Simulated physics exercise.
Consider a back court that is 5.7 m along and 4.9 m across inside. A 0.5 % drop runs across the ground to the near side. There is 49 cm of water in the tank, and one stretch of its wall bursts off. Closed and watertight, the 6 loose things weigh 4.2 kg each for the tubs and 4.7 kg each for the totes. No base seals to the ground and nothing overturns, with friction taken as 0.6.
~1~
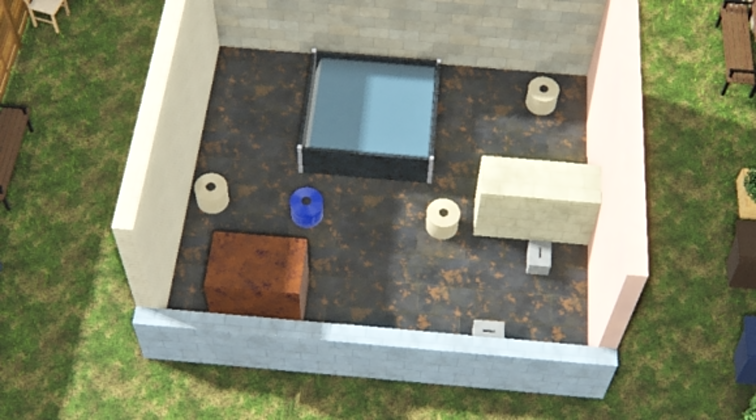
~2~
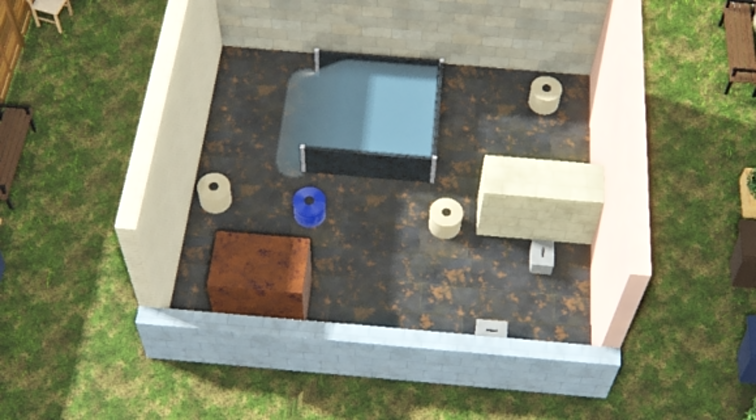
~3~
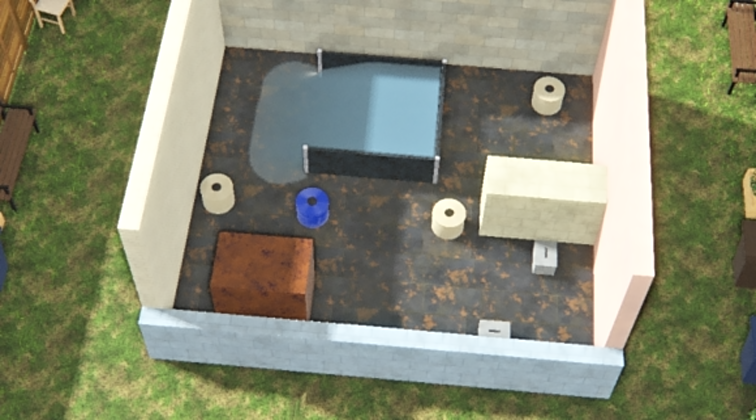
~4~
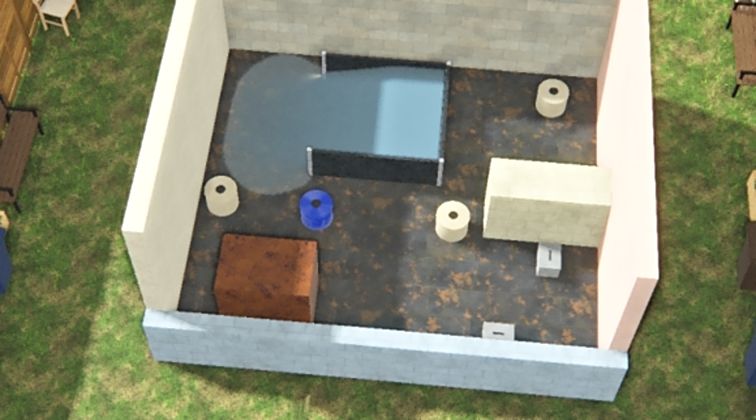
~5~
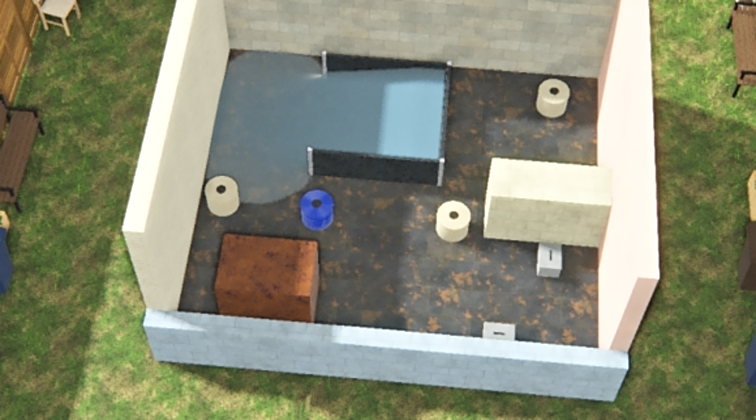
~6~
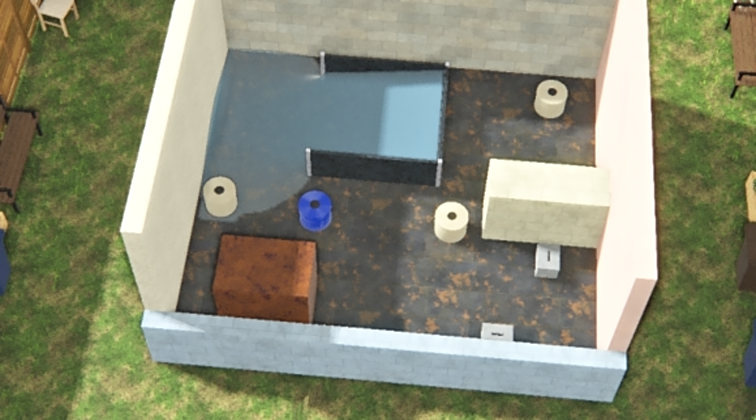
Water spreads left from the open side of a tank across the dark courtyard floor.
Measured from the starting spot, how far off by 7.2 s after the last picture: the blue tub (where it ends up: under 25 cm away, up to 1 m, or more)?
My guess: The blue tub ends up over a metre off.
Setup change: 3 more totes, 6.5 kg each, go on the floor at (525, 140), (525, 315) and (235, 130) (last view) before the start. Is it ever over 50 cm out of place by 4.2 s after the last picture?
In the order listed: Behind the line; behind the line; across the line.
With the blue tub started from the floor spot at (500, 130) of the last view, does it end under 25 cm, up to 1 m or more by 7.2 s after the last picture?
What happens is that it keeps still.
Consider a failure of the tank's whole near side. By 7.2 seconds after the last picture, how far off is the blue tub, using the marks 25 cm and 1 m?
Note: Blue tub displaced a long way.
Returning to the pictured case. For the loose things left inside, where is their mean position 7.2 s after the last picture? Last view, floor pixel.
It works out to somewhere near (458, 239) on the floor.
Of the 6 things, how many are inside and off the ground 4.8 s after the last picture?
Just then, the number is 2.
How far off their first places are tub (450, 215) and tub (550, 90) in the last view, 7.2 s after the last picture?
In that order: 30 cm, 140 cm.
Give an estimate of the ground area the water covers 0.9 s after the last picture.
Wet area: Approx. 8.0 m2.
Then, 0.9 s after the last picture the blue tub is near (315, 204), 0.0 m from its start, aground; 1 afloat.
Then, 2.8 s after the last picture the blue tub is near (329, 206), 0.2 m from its start, aground; 1 afloat.
Then, 4.8 s after the last picture the blue tub is near (351, 200), 0.5 m from its start, aground; 2 afloat.
Then, 7.2 s after the last picture the blue tub is near (459, 193), 2.0 m from its start, afloat; 6 afloat.
